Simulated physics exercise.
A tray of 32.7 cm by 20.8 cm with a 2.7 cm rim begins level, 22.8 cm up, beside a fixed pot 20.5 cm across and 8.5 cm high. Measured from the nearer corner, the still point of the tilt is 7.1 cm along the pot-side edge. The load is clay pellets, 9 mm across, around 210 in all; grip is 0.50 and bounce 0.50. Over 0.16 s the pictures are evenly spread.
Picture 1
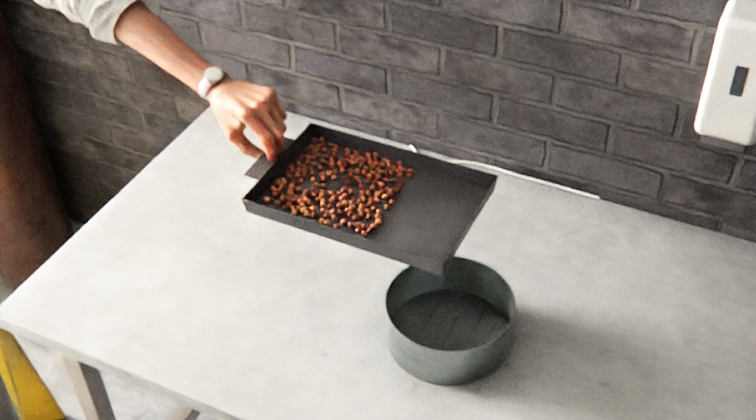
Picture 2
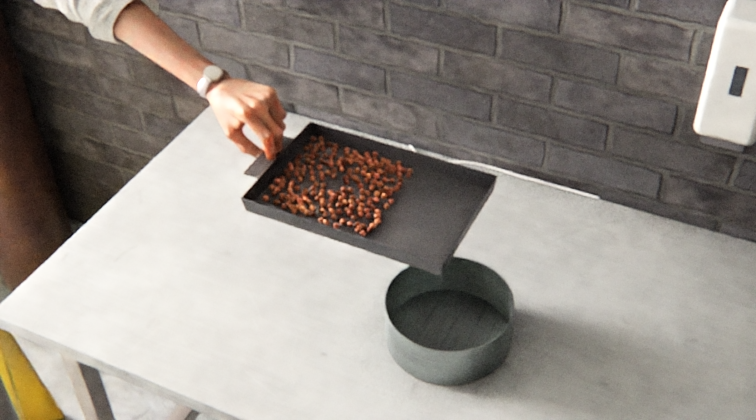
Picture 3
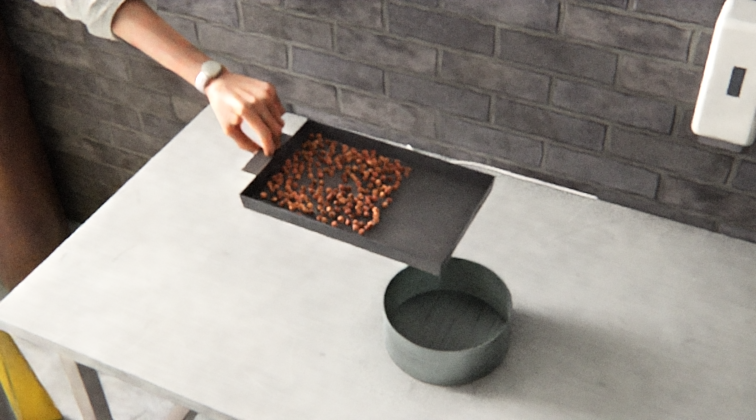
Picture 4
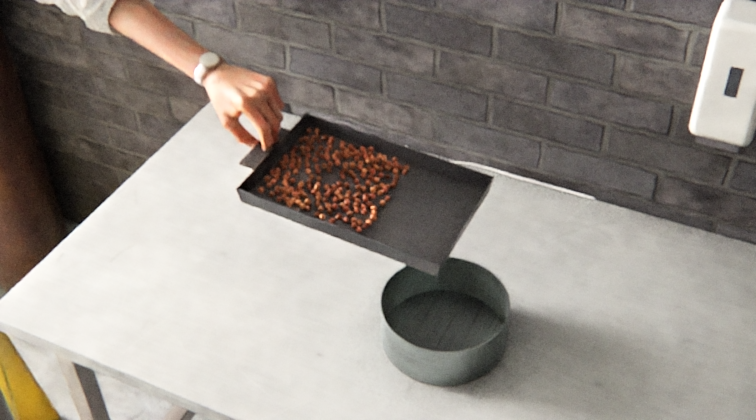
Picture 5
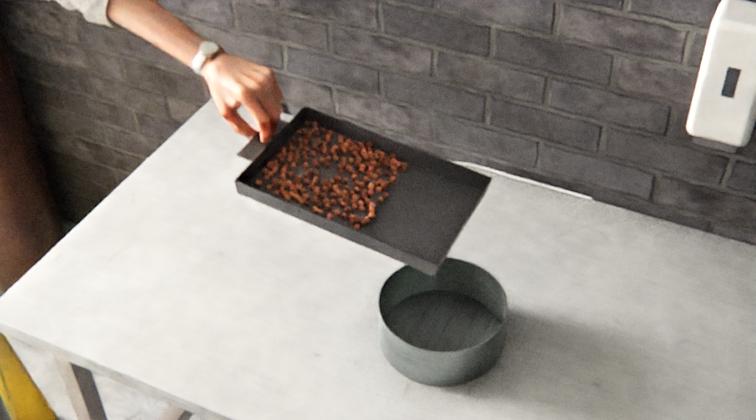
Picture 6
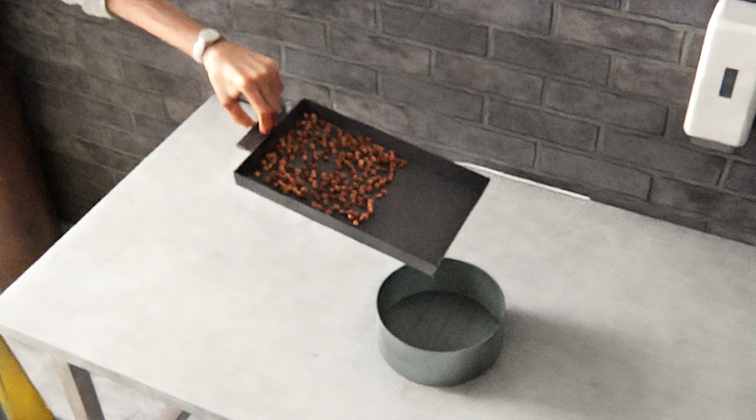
A hand slowly raises the left end of a dark tray of reddish-brown clay pellets.
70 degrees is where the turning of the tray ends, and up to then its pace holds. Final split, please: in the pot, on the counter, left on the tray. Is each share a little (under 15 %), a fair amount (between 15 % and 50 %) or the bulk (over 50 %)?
Pot: A little; counter: A fair amount; tray: The bulk.
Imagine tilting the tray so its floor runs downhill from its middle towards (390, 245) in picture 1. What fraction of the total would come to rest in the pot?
I'd say close to 10 %.
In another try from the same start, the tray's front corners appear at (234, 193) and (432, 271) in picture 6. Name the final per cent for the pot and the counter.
Final per cent - pot 5, counter 20.
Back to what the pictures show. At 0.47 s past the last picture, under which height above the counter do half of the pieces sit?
Roughly 26 centimetres, more or less.
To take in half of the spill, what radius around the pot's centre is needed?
That comes to near 26 cm.
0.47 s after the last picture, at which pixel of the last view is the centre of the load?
The middle of the load should be at about (455, 197) by then.
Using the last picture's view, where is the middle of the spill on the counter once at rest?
(577, 349), about.
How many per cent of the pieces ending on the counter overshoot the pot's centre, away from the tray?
Near 100 in a hundred.
Then, 0.28 s after the last picture, tilt 40 degrees; the tray holds 100 %, the pot 0 %.
Then, 0.47 s after the last picture, tilt 60 degrees; the tray holds 100 %, the pot 0 %.
Then, 0.78 s after the last picture, tilt 70 degrees; the tray holds 60 %, the pot 0 %.
In the end, pot 5 %, counter 35 %, tray 60 %.
